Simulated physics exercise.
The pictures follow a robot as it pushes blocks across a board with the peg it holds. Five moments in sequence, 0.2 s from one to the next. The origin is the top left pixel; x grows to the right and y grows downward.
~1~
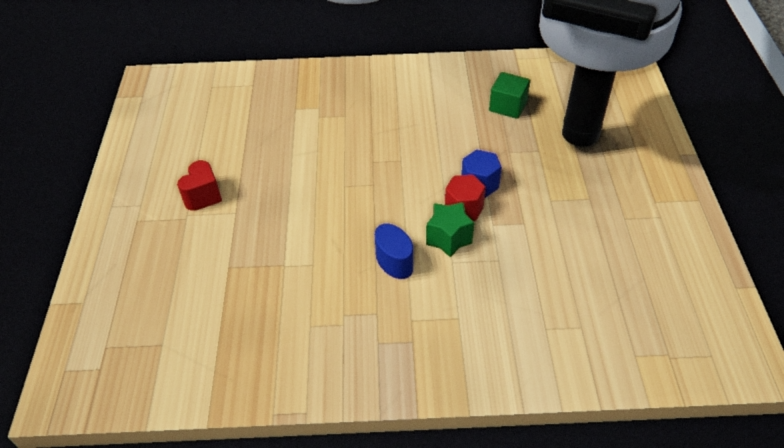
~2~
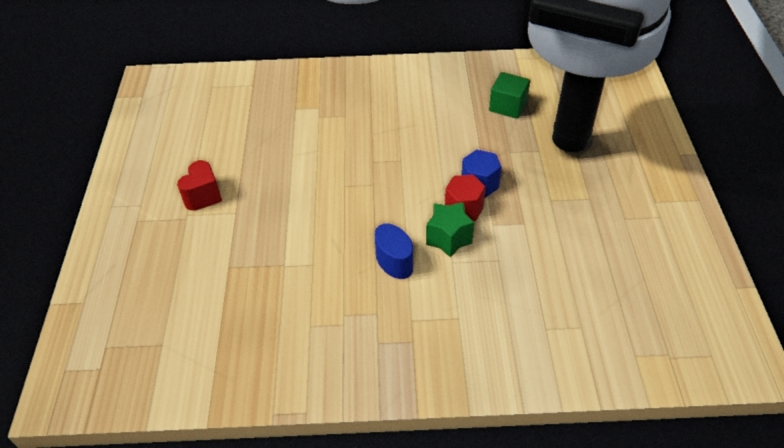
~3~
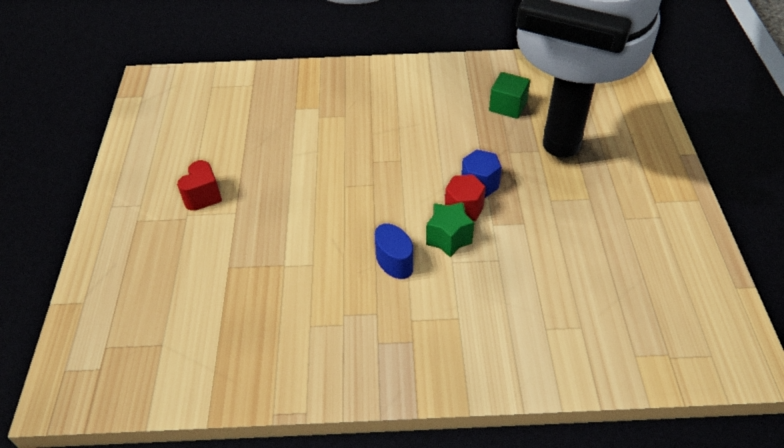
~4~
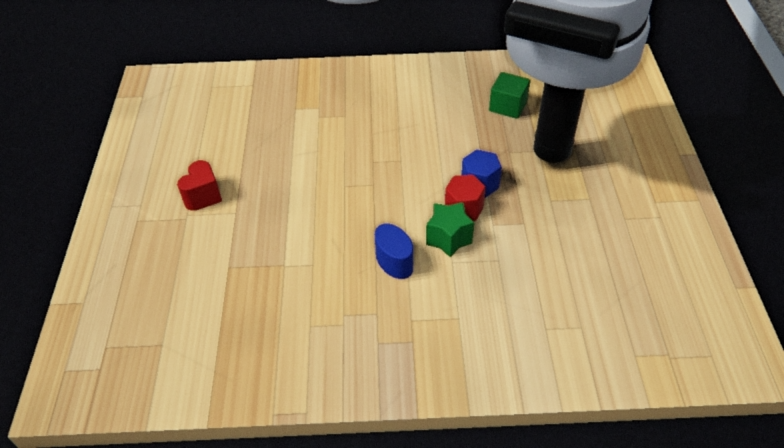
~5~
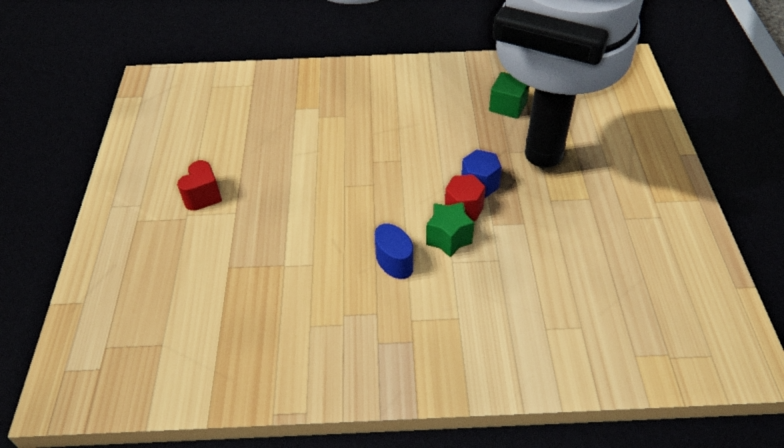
At first, a black peg on a grey robotic arm stands near the upper right of a wooden board, right of a green cube. The peg moves slowly left and slightly downward, nearing the blue hexagon, while the red heart and the other blocks stay still.
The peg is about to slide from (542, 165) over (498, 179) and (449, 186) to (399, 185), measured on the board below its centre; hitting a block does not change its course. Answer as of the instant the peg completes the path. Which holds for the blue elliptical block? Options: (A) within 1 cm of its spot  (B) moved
I'll go with A - within 1 cm of its spot.
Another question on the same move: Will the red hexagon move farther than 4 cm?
No, I don't think so.
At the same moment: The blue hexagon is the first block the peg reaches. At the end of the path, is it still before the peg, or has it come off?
The blue hexagon won't leave the front of the peg.
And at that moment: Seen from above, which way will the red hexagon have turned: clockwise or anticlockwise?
It rotates counterclockwise.
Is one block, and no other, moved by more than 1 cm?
No, it doesn't check out.
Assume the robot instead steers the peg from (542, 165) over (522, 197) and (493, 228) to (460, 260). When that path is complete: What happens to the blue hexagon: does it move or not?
It barely shifts, if at all.
On the path given first. One third of the way, peg (499, 171); red hexagon (457, 189), turned 30° anticlockwise; blue hexagon (464, 163).
Two thirds of the way, peg (449, 177); green star (449, 220); red hexagon (447, 192), turned 55° anticlockwise; blue hexagon (412, 163), turned 15° clockwise.
At the end, peg (398, 176); blue elliptical block still; green star (449, 220); red hexagon (447, 192), turned 55° anticlockwise; blue hexagon (361, 162), turned 15° clockwise.
